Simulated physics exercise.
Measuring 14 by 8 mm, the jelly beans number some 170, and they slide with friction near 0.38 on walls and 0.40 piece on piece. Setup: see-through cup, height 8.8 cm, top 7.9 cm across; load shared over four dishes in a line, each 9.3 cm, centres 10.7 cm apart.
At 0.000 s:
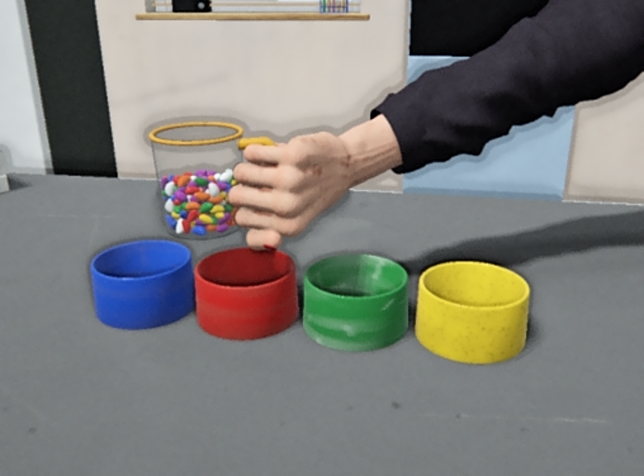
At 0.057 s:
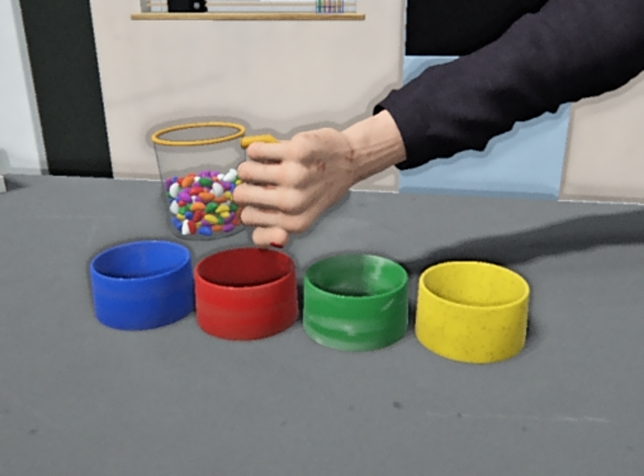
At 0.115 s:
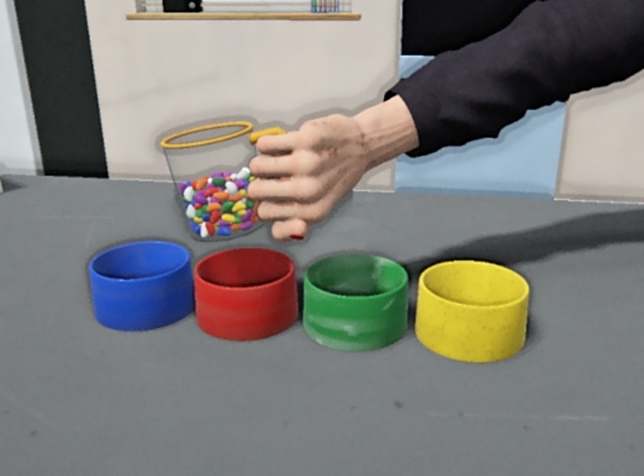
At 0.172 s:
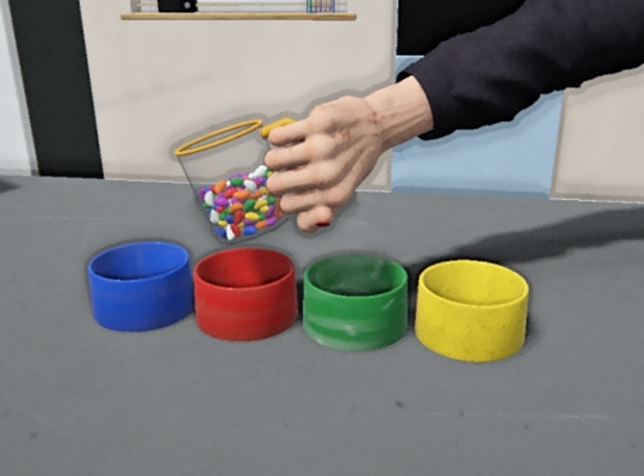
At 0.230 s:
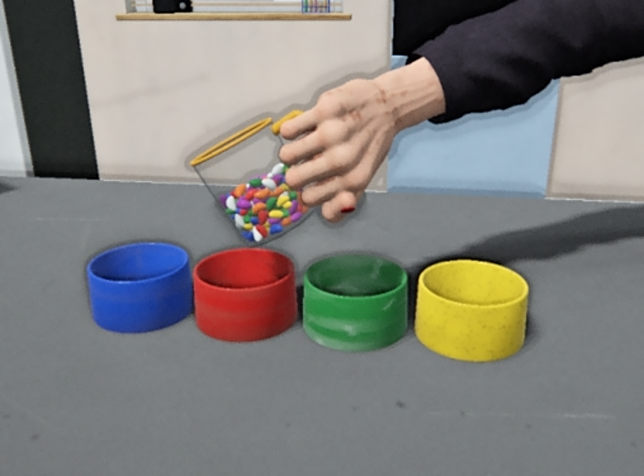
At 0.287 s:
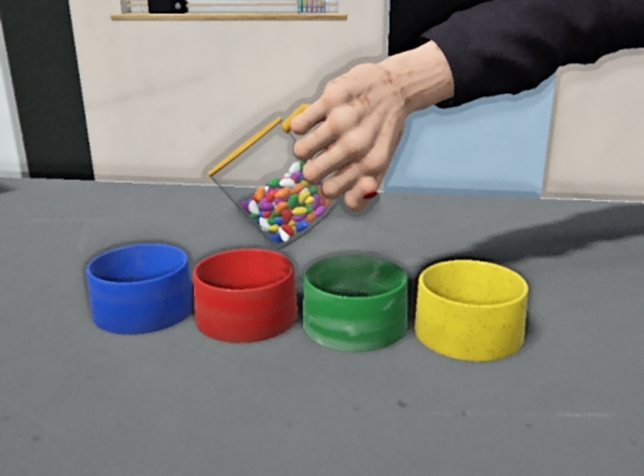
A hand moves a clear cup of colourful jelly beans right, tilting it leftward above four dishes.
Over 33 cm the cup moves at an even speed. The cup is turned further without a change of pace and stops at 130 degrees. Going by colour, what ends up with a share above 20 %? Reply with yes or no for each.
Red dish: No, blue dish: No, green dish: No, yellow dish: Yes, counter: No.
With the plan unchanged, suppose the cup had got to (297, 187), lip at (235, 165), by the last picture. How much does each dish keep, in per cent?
The red dish keeps 0, the blue dish 0, the green dish 0 and the yellow dish 50.
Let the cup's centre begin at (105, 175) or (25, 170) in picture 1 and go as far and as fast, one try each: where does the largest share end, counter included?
Try 1 - green; try 2 - red.
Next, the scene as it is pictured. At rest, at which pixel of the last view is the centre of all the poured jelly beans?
I'd put it at about (463, 317).
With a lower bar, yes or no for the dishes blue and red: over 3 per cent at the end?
As for blue, not so, and as for red, not so.
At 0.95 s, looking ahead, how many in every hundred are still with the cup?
Somewhere near 20 per cent of the load.
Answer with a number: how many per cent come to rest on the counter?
Estimate: Near 10 per cent.
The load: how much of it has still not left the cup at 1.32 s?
0 per cent.
Then, at 0.68 s, tilt 102 degrees; cup holds 100 %.
After 0.95 s, tilt 130 degrees; cup holds 20 %, green 10 %, yellow 60 %.
After 1.32 s, tilt 130 degrees; cup holds 0 %, green 10 %, yellow 80 %.
At rest (1.8 s), red 0 %, blue 0 %, green 10 %, yellow 80 %, counter 10 %.
